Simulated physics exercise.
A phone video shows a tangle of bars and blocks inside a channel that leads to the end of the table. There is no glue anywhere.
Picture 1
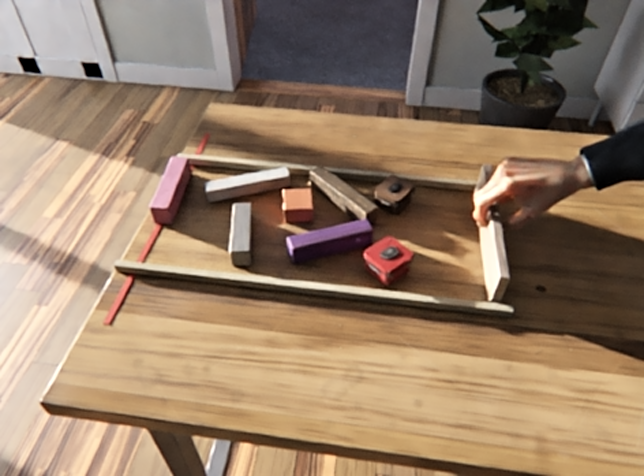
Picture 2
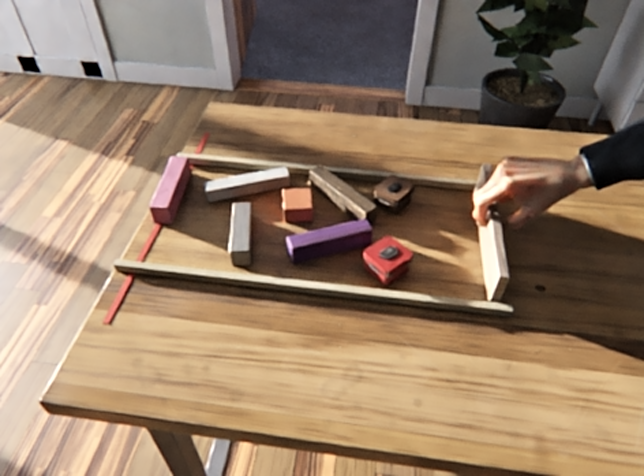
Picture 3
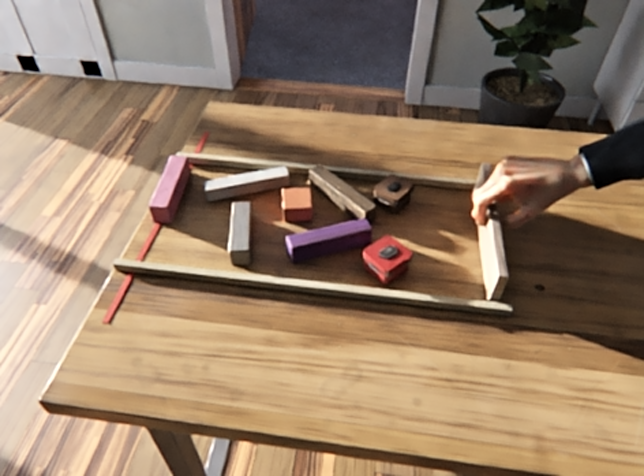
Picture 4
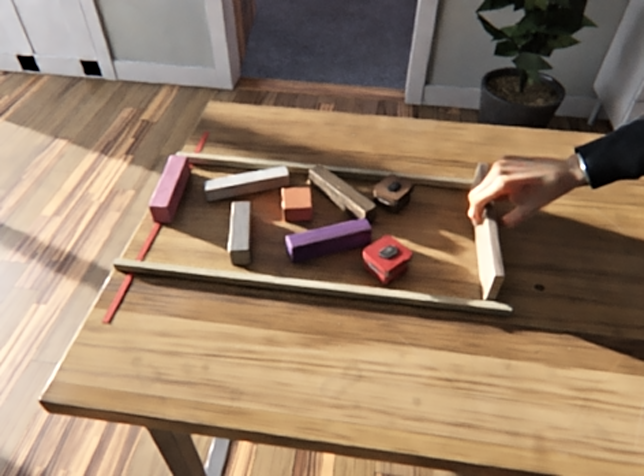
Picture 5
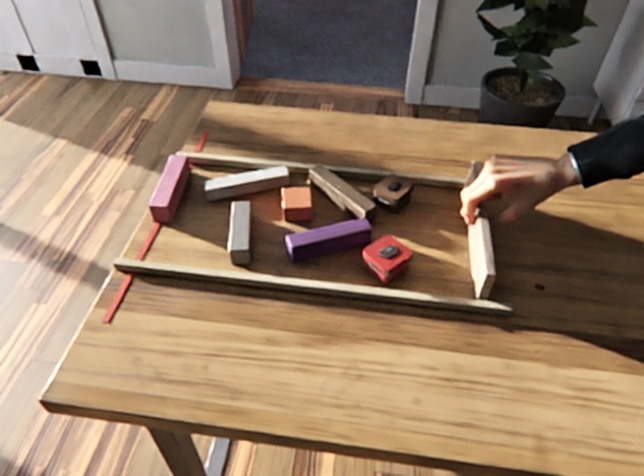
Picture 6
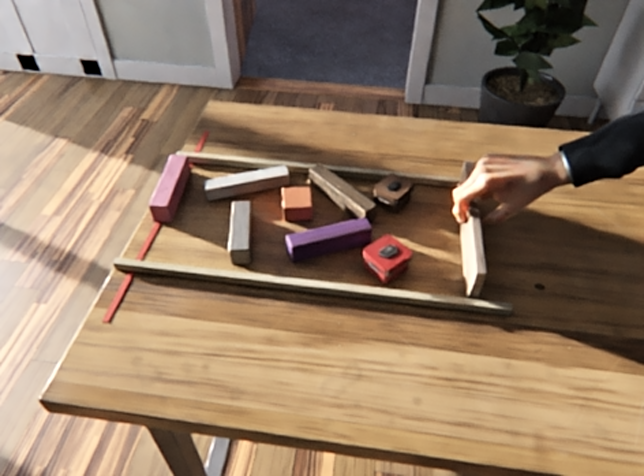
A hand in a dark sleeve grips an upright pale board at the right end of a railed channel on a wooden table, seen from above at an angle. Inside, a pink bar sits by red tape at left, with white and grey bars, an orange block, a purple stick, and brown and red cases farther right. The hand slides the board slightly left, while everything else and the camera stay still.
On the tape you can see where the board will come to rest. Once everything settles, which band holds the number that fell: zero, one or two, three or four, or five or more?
It is in the band five or more.
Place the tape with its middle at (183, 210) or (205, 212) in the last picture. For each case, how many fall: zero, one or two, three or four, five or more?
Taking them in turn, 3 or 4; three or four.
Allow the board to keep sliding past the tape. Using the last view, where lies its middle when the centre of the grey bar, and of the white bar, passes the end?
The grey bar gives roughly (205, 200), the white bar roughly (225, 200).
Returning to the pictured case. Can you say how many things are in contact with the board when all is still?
2 in contact.
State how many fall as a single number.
Exactly 6.
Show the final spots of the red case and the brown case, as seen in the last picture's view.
Reading them off: First (124, 243); then (168, 171).
Soon after, none off yet; pink bar at rest near (171, 187); white bar at rest near (247, 183); grey bar at rest near (241, 232).
Then, none off yet; pink bar moved a little near (149, 188); white bar moved about its own width near (191, 182); grey bar moved about its own width near (180, 228).
At rest, the number that fall off is five or more; fallen, black bar, purple stick, orange block, grey bar, white bar and pink bar.
